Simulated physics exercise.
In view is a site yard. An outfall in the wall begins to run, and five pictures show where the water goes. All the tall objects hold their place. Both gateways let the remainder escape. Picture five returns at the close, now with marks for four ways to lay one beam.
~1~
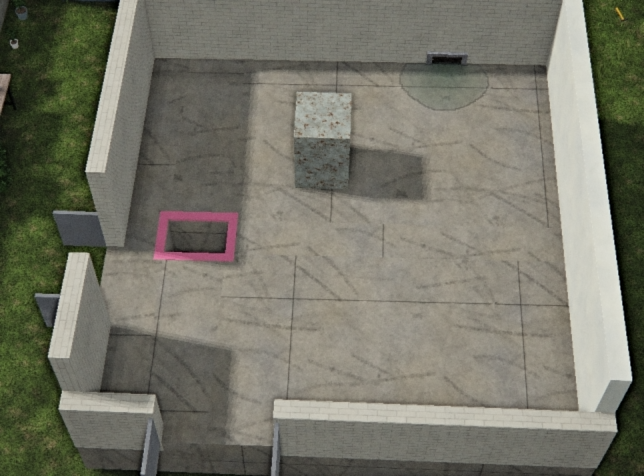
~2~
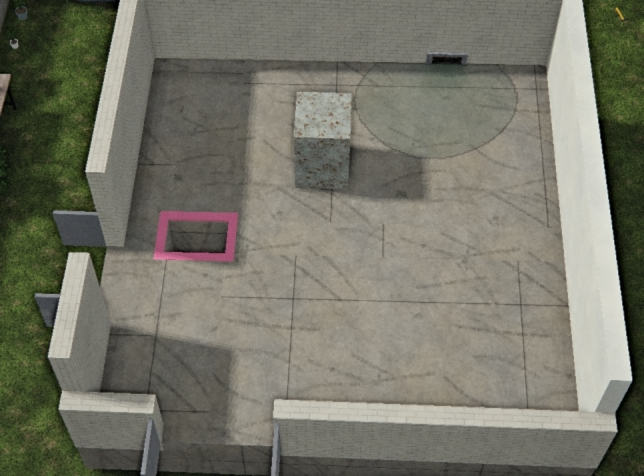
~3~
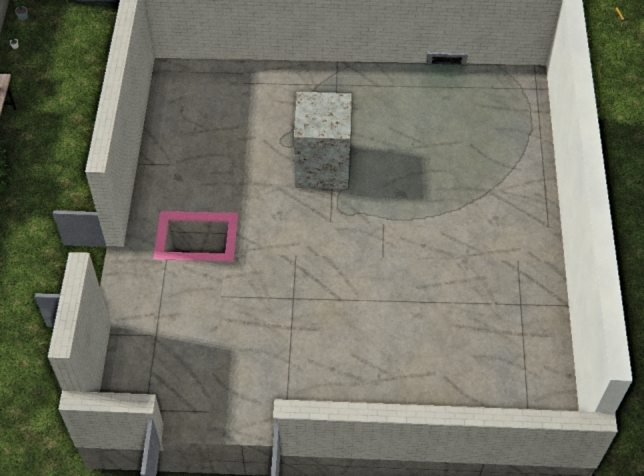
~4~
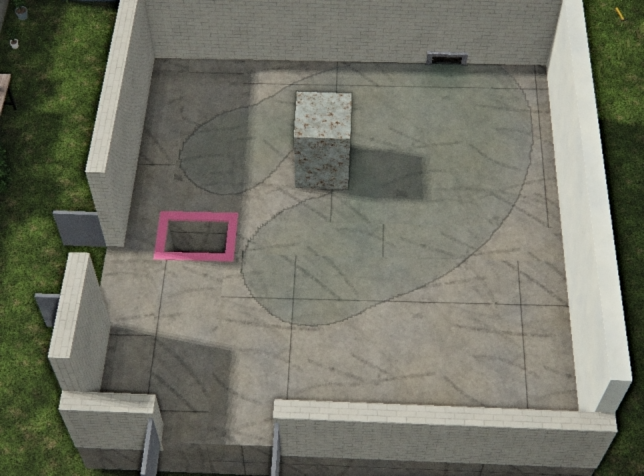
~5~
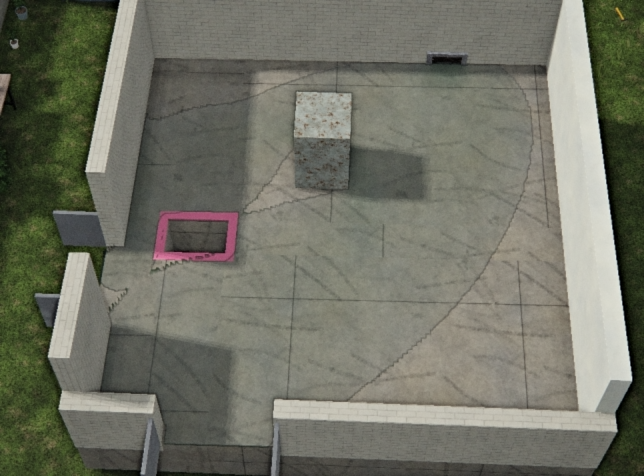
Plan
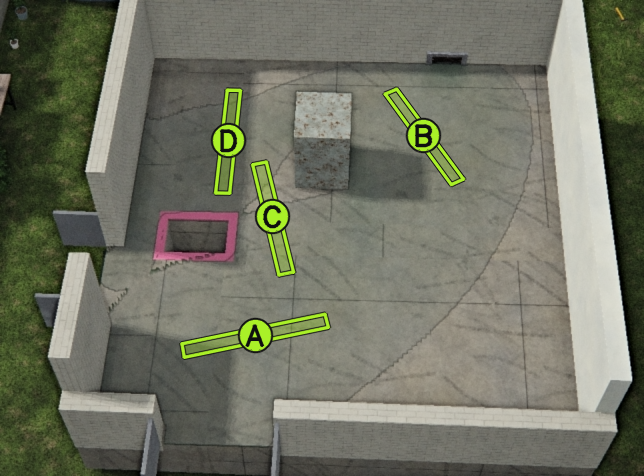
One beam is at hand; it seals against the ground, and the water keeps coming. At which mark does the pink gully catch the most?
D is best.
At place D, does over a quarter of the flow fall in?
No, it does not.
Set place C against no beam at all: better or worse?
Place C is worse.
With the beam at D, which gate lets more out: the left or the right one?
More leaves on the right.
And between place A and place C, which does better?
A it is.
In lime, A from (183, 350) to (326, 320); B from (390, 91) to (457, 181); C from (259, 163) to (286, 273); D from (222, 193) to (233, 90).
For place A, about 12 % of the stream goes into the pink gully, about 88 % out by the gates.
For place B, about 8 % of the stream goes into the pink gully, about 92 % out by the gates.
For place C, about 7 % of the stream goes into the pink gully, about 93 % out by the gates.
For place D, about 21 % of the stream goes into the pink gully, about 79 % out by the gates.
